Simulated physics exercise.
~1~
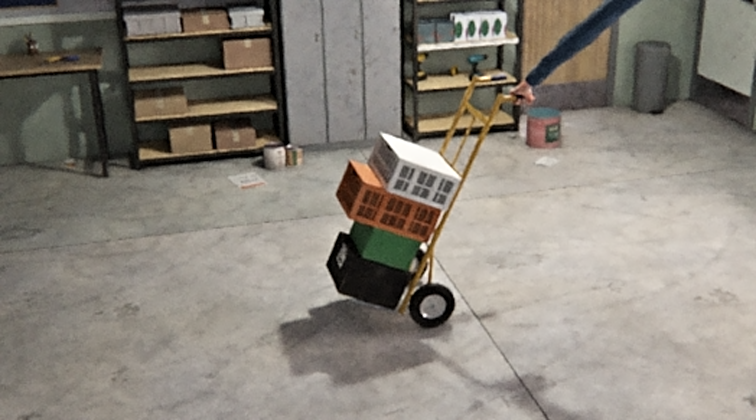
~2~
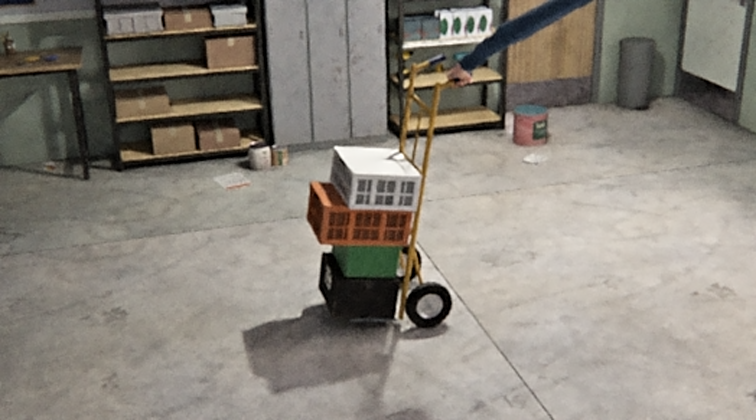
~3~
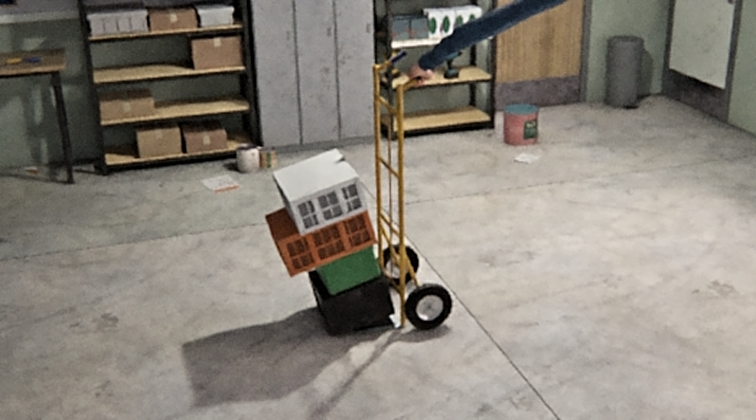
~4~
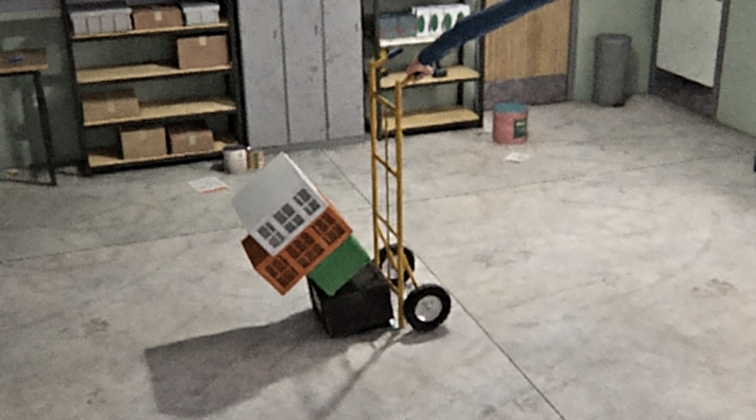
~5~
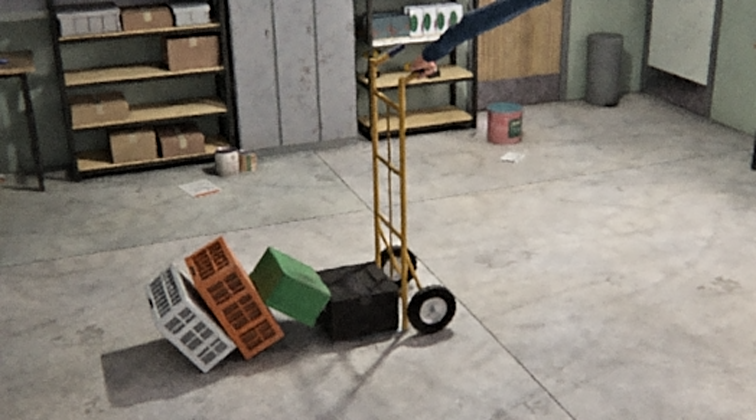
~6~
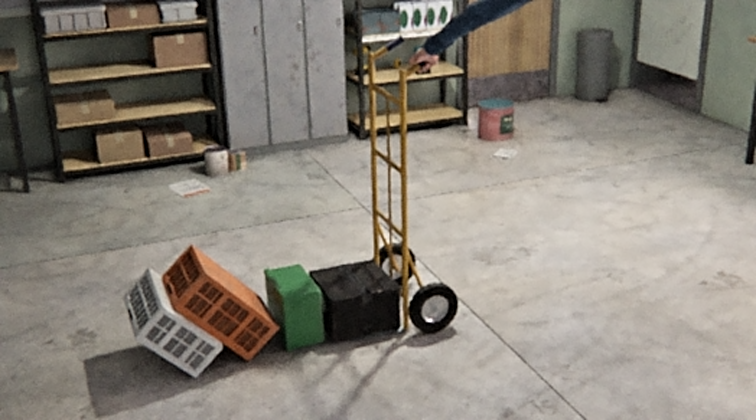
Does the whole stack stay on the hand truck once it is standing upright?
No, the white crate, the orange crate and the green tote all topple off to the left onto the floor. Only the black box stays in place on the truck.
